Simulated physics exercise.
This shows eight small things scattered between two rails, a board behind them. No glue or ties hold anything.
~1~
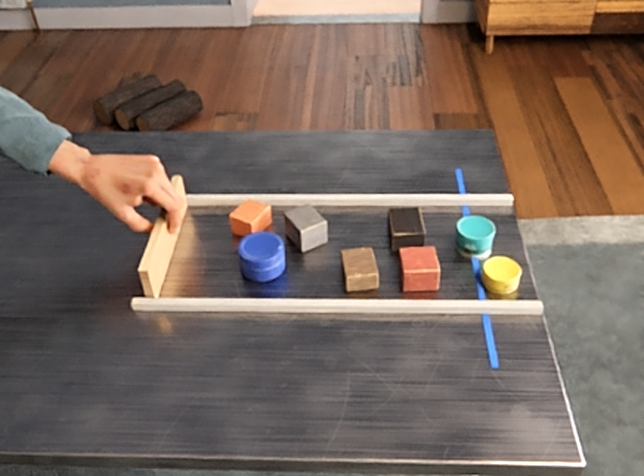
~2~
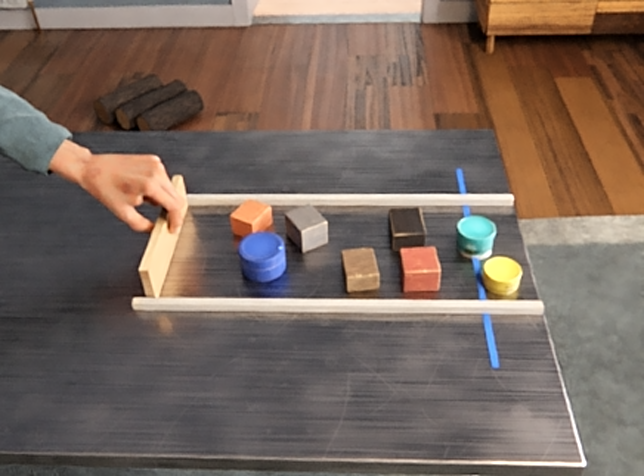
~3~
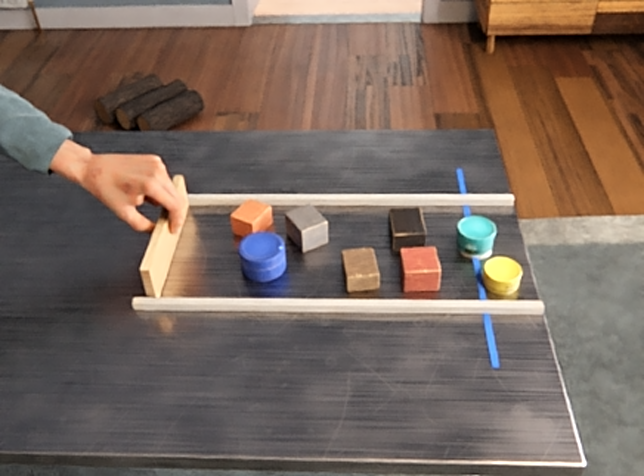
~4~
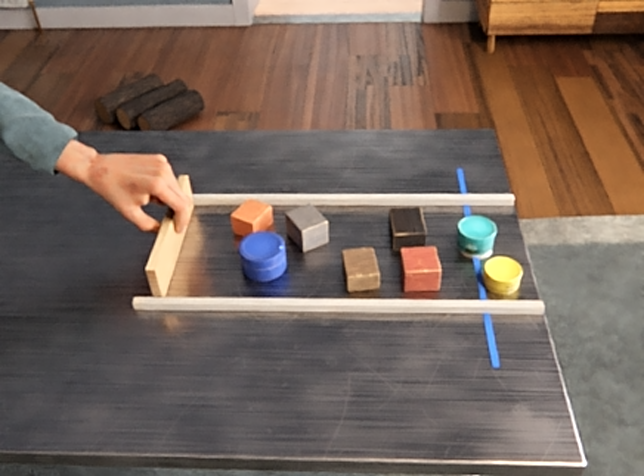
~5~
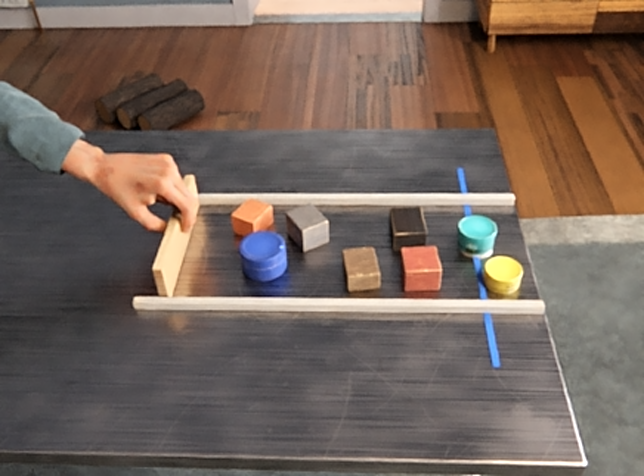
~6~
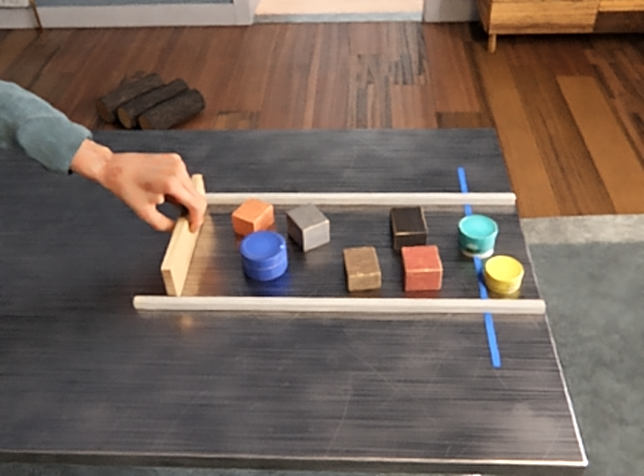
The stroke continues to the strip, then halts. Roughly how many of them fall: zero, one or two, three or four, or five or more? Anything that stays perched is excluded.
Three or four.
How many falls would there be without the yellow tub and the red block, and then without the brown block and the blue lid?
Count of fallen: 2 / 1.
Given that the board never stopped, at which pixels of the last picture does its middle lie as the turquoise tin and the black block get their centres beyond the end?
For the turquoise tin, about (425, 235); for the black block, about (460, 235).
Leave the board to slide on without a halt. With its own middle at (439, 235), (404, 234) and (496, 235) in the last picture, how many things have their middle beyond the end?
The numbers are 2, 1 and 6.
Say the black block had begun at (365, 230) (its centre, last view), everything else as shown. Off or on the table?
It drops.
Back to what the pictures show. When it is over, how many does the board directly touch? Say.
All in all, 2.
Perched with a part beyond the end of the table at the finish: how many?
2 is the number.
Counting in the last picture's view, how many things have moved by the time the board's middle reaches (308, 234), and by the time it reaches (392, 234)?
Counts: 4, 8.
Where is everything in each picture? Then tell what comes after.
Yellow tub (501, 276); turquoise tin (475, 237); red block (419, 269); board (165, 235); tape (474, 252), in the first frame.
Turquoise tin (475, 237); black block (406, 228), in the second frame.
Red block (419, 269); orange block (252, 219), in the third frame.
Yellow tub (502, 275); blue lid (263, 256), in the fourth frame.
Turquoise tin (476, 237); brown block (361, 269), in the fifth frame.
Yellow tub (503, 275); turquoise tin (477, 236); red block (421, 268); board (186, 234); tape (476, 251), in the sixth frame.
Soon after, none off yet; yellow tub at rest near (503, 275); turquoise tin at rest near (477, 236); red block at rest near (421, 268).
After that, none off yet; yellow tub at rest near (503, 275); turquoise tin at rest near (477, 236); red block displaced about its own width near (448, 274).
And then, one off so far; yellow tub on its way down near (560, 342); turquoise tin displaced about its own width near (537, 246); red block displaced well along near (530, 279).
In the end, the number that fall off is three or four; gone, black block, red block, turquoise tin and yellow tub.
